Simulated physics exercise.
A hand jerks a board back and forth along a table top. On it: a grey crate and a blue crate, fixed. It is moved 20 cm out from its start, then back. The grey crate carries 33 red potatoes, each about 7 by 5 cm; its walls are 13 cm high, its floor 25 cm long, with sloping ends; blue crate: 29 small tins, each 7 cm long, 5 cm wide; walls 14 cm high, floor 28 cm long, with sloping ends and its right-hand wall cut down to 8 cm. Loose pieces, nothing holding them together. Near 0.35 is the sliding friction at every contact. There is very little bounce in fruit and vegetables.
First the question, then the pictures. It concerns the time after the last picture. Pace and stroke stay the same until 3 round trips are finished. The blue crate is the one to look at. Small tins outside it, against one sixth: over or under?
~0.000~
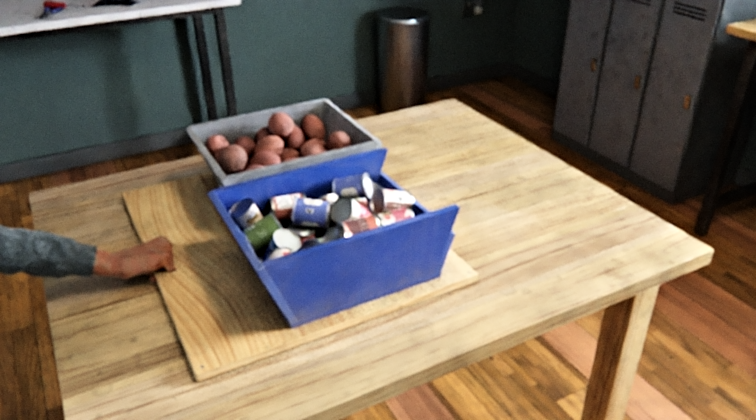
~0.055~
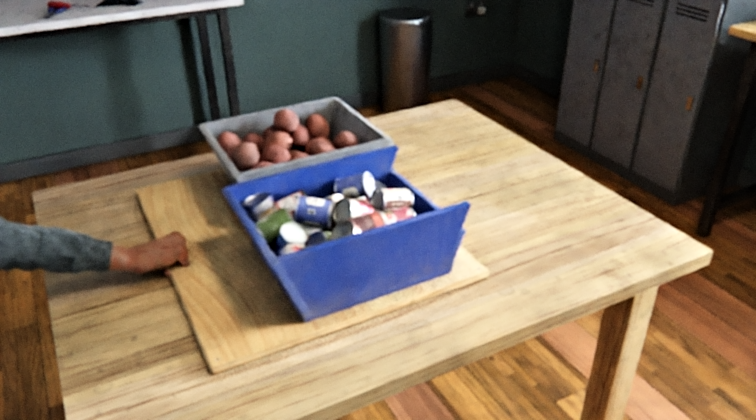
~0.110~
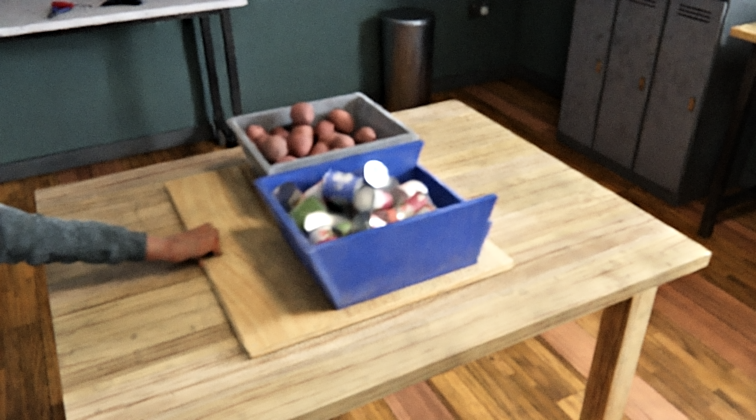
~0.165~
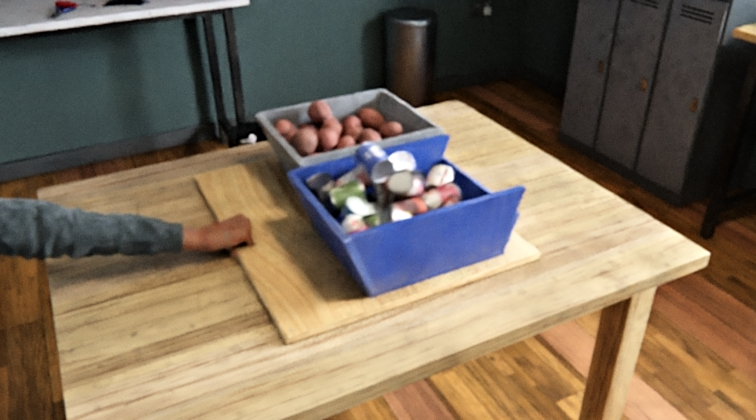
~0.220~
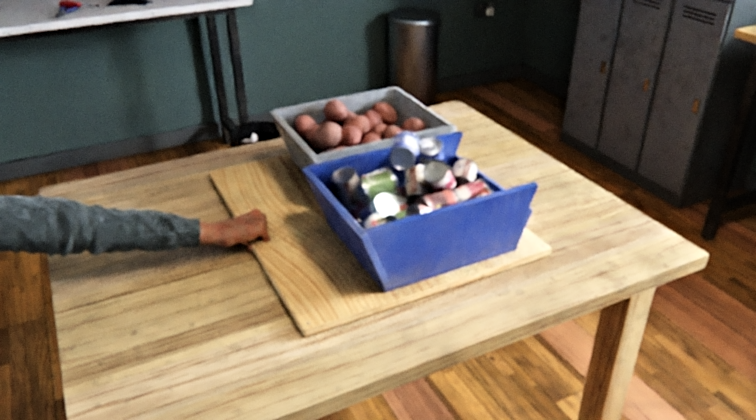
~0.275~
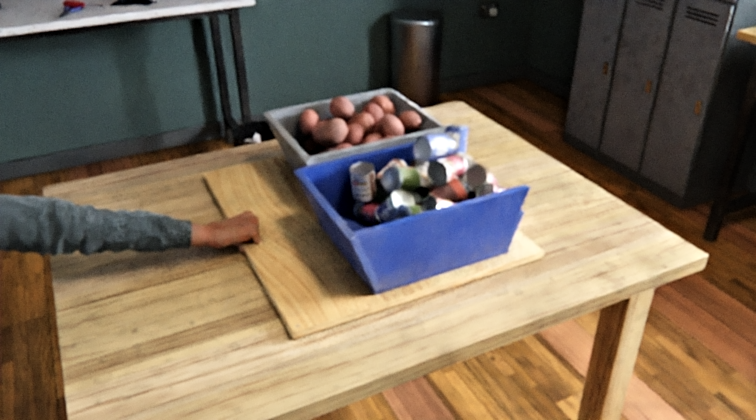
Over.
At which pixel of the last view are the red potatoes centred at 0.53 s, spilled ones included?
I'd say near (288, 154).
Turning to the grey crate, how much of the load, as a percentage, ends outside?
The grey crate comes in at 10 in a hundred.
After 0.53 s, grey crate 33 in, 0 out and blue crate 25 in, 4 out.
After 0.85 s, grey crate 31 in, 2 out and blue crate 20 in, 9 out.
After 1.30 s, grey crate 28 in, 5 out and blue crate 19 in, 10 out.
Final count (at 1.87 s), grey crate 29 in, 4 out and blue crate 19 in, 10 out. Asked share, 10 of 29, 34 per cent.
